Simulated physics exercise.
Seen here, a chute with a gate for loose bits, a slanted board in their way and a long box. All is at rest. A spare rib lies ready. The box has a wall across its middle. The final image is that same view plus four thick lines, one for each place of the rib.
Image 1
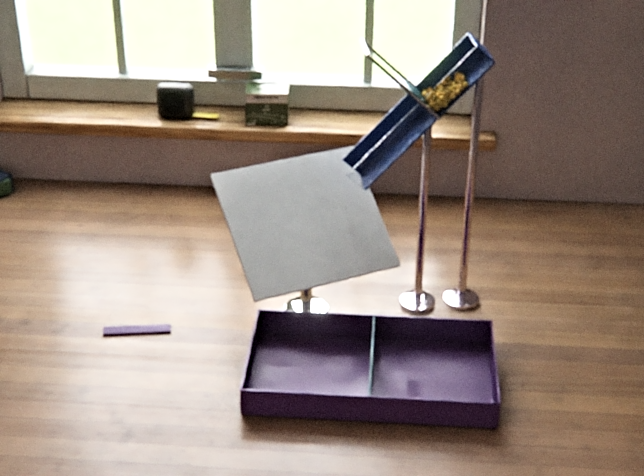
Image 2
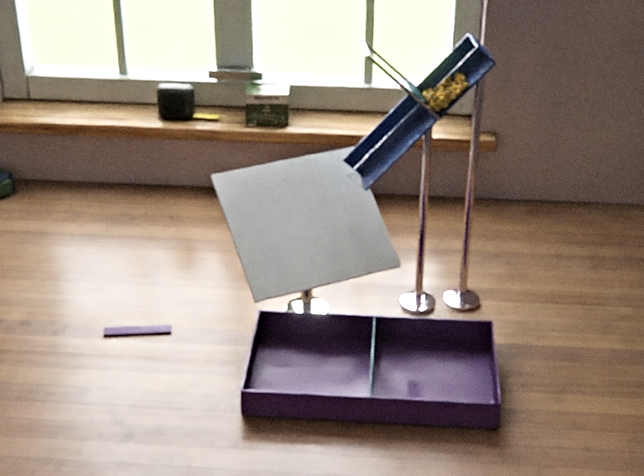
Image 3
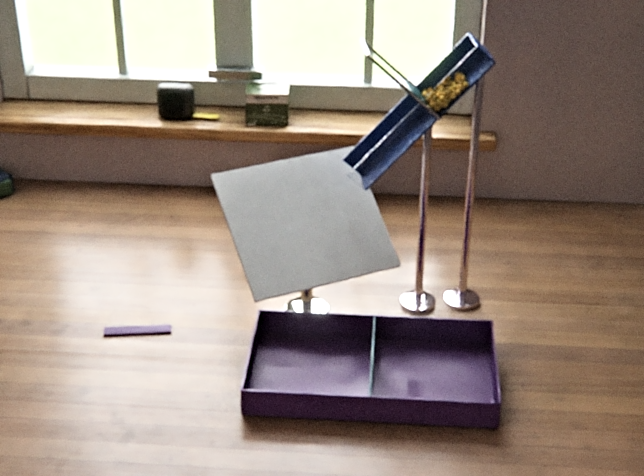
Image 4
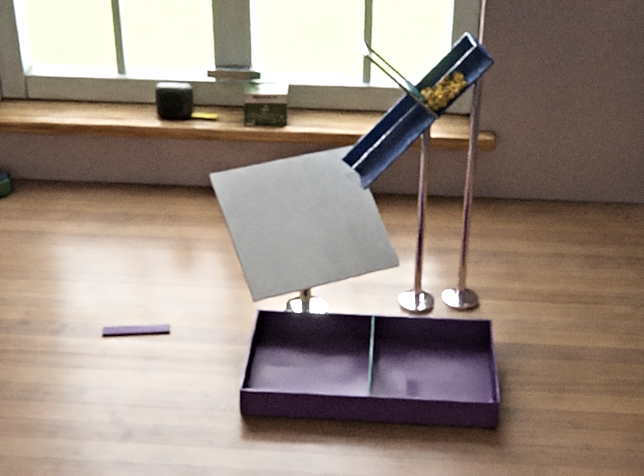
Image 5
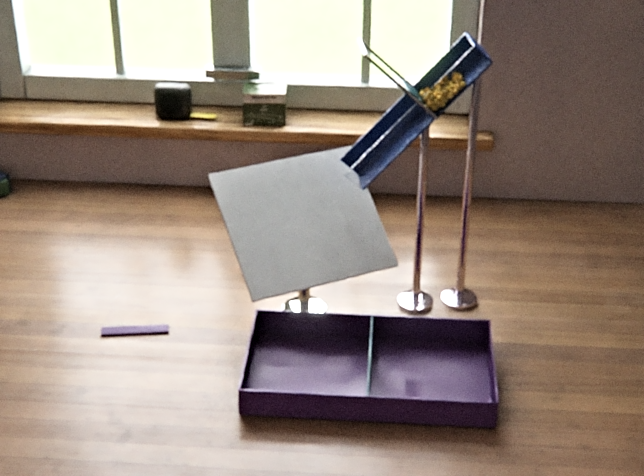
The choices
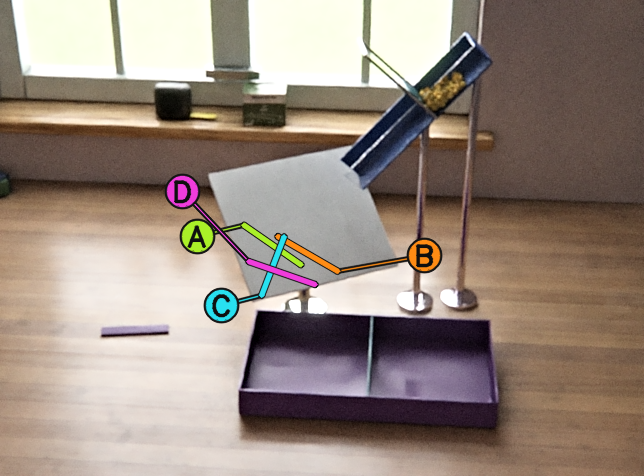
Nothing moving as yellow puffed balls rest behind a gate in a blue chute above a grey slanted board and purple divided box.
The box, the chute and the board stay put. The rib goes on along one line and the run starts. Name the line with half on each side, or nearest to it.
It is B.
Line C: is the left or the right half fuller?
The left half.
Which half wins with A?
The left half.
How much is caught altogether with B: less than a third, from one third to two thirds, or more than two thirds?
It is more than two thirds.
On the marked copy, line A from (243, 225) to (300, 264); line B from (277, 236) to (337, 271); line C from (284, 236) to (261, 295); line D from (248, 261) to (315, 284).
If A is chosen, of what is caught, almost all in the left half, about a tenth in the right.
If B is chosen, of what is caught, roughly half in the left half, roughly half in the right.
If C is chosen, of what is caught, almost all in the left half, about a tenth in the right.
If D is chosen, of what is caught, almost all in the left half, about a tenth in the right.
